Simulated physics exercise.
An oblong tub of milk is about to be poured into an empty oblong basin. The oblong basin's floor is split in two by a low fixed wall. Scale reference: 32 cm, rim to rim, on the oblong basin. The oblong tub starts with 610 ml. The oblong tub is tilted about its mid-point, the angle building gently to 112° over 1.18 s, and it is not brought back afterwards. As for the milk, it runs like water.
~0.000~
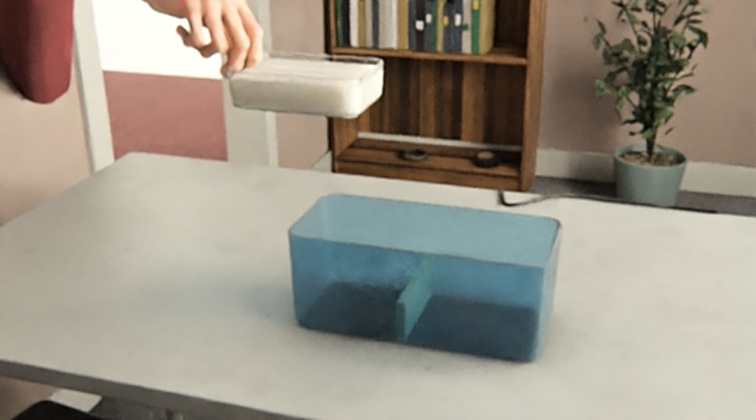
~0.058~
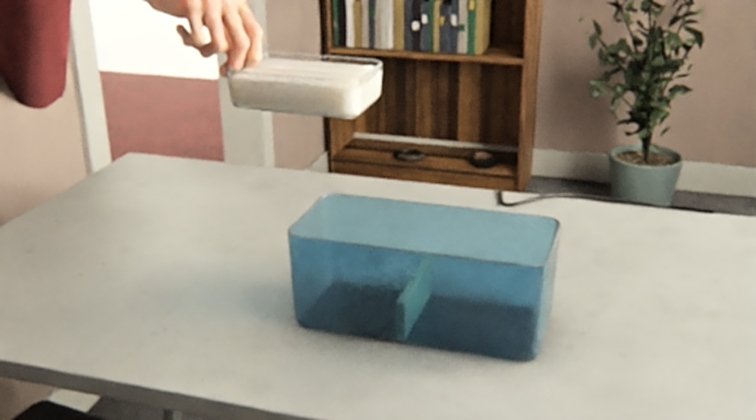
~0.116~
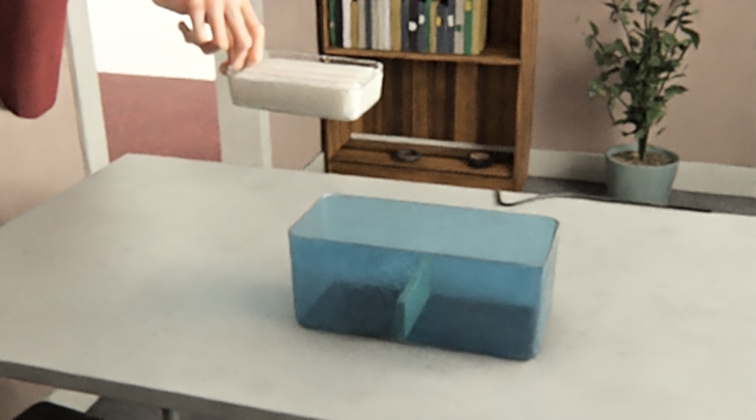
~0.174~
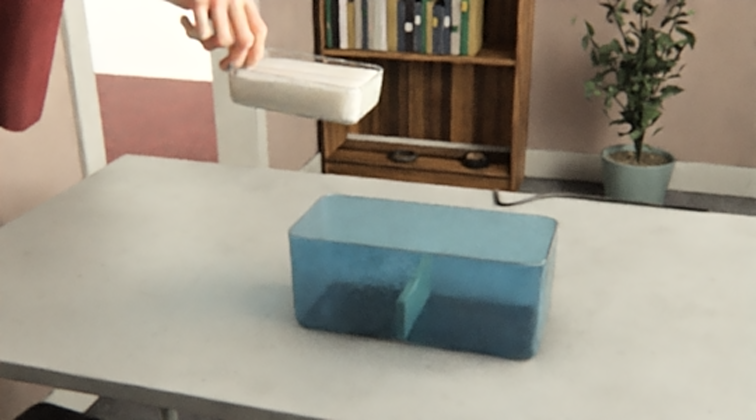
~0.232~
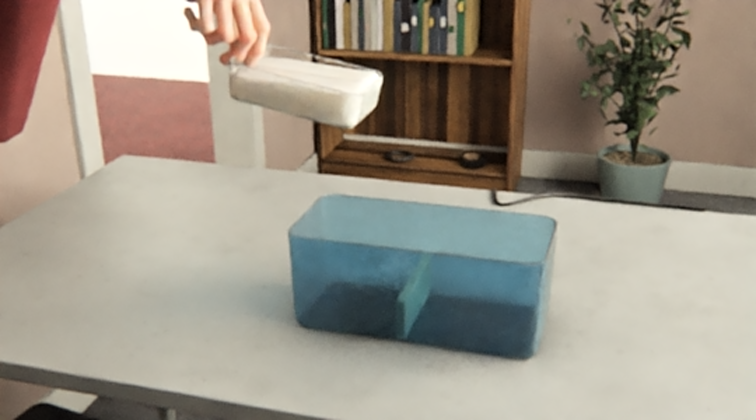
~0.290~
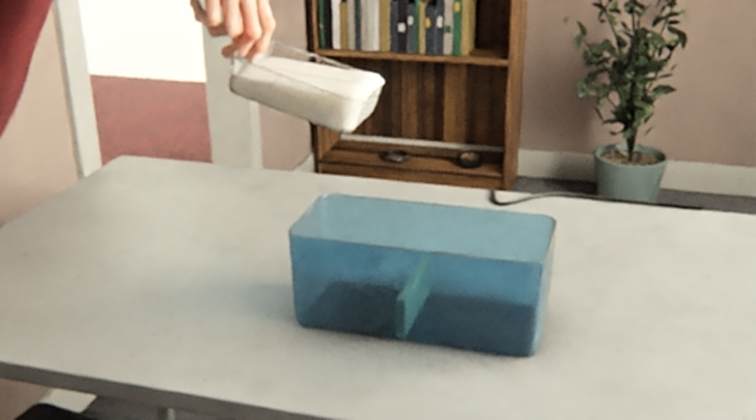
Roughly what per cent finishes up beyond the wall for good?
Roughly 65 per cent.
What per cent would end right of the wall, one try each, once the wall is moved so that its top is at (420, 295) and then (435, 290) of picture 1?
60 % and 50 %.
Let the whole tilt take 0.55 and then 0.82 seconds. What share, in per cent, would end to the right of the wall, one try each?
Respectively about 55 and 65 percent.
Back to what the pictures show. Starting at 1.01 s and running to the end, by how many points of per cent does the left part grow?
Difference: Approx. 4 %.
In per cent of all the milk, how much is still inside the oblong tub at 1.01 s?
1 per cent or thereabouts.
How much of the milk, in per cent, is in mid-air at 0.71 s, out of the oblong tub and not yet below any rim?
My guess is roughly 44 %.
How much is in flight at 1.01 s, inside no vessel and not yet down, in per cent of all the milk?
Roughly 3 per cent.
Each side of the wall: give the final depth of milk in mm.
Final levels - left approx 8 mm, right approx 18 mm.
By 0.71 s the tilt is 73° and 9 per cent is still to pour, 3 is left of the wall and 41 right of it.
By 1.01 s the tilt is 107° and 1 per cent is still to pour, 21 is left of the wall and 64 right of it.
By 1.33 s the tilt is 112° and 0 per cent is still to pour, 25 is left of the wall and 65 right of it.
By 1.68 s the tilt is 112° and 0 per cent is still to pour, 25 is left of the wall and 65 right of it.
At rest 25 per cent lies left of the wall, 65 right of it and 10 outside.
